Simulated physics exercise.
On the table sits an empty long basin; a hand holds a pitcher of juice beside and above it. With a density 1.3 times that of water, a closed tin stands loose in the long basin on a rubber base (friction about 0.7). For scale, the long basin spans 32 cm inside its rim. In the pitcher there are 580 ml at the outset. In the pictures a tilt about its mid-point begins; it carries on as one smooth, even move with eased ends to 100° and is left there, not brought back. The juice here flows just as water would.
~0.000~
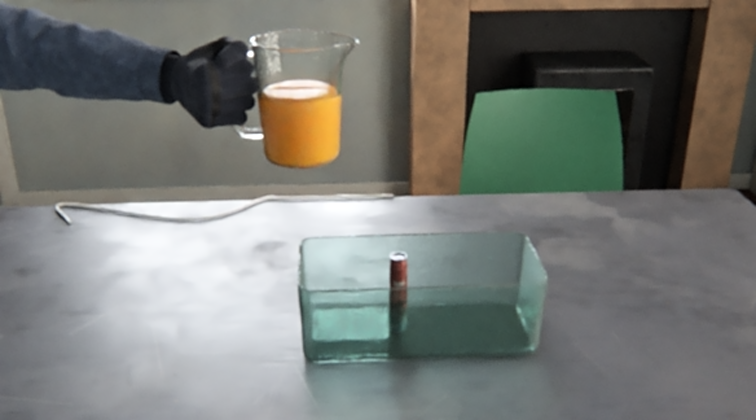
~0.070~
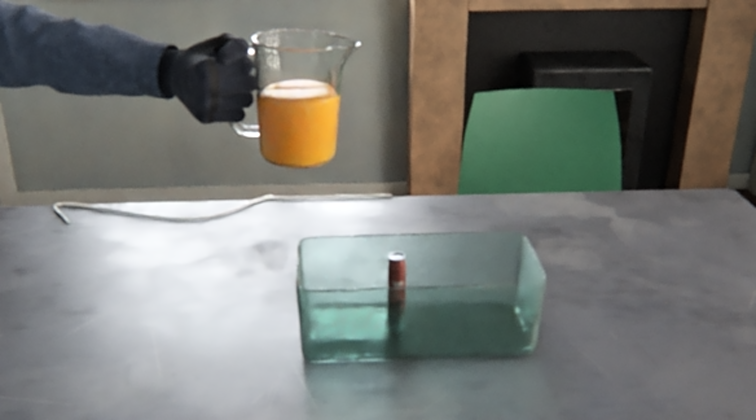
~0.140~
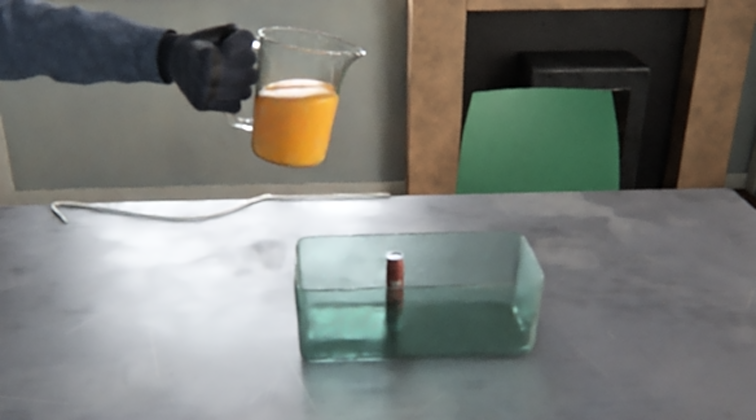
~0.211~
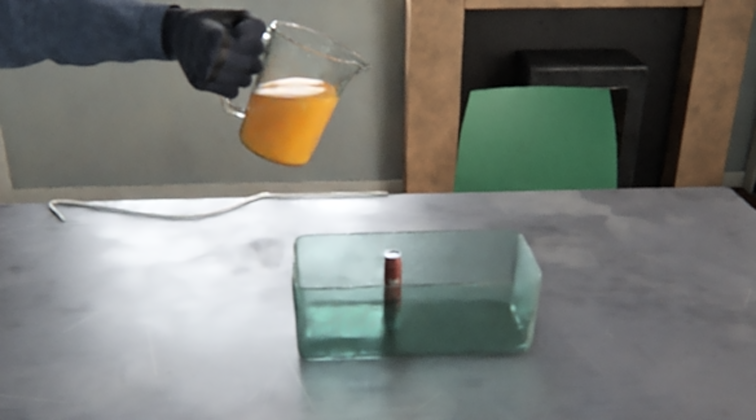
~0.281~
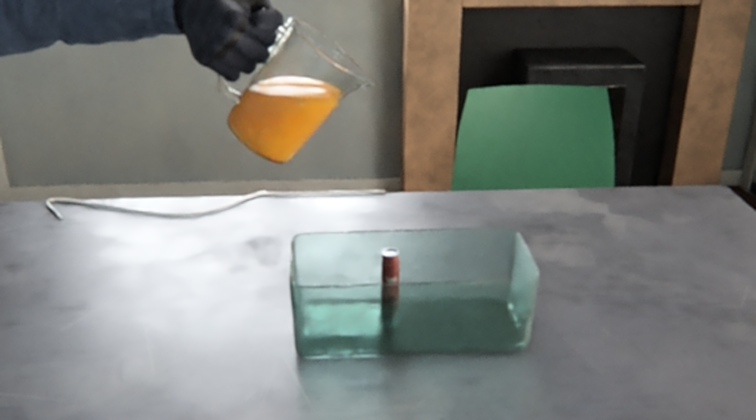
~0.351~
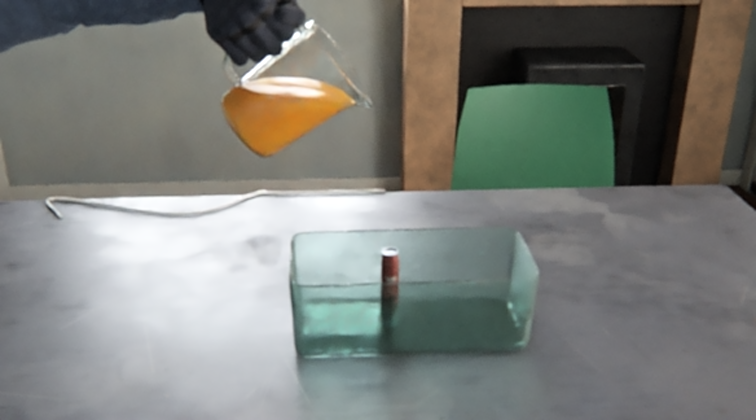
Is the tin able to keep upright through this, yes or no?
Yes, it remains upright.
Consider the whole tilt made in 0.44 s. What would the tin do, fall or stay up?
Then it keeps standing.
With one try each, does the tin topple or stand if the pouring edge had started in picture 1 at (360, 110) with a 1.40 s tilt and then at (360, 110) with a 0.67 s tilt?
First it goes over; then it falls.
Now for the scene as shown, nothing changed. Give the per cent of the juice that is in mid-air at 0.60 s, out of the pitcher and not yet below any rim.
I'd say close to 28 per cent.
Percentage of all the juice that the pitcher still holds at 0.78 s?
What remains is about 26 percent of it all.
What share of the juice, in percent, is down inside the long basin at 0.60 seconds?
The basin holds roughly 2 in a hundred parts at that moment.
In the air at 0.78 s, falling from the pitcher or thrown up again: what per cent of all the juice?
Some 32 % is up in the air.
By 0.60 s the tilt is 97° and 70 per cent is still to pour; the tin stands where it began.
By 0.78 s the tilt is 100° and 25 per cent is still to pour; the tin stands where it began.
By 0.96 s the tilt is 100° and 7 per cent is still to pour; the tin stands where it began.
By 1.17 s the tilt is 100° and 1 per cent is still to pour; the tin stands where it began.
At rest the tin stands where it began.
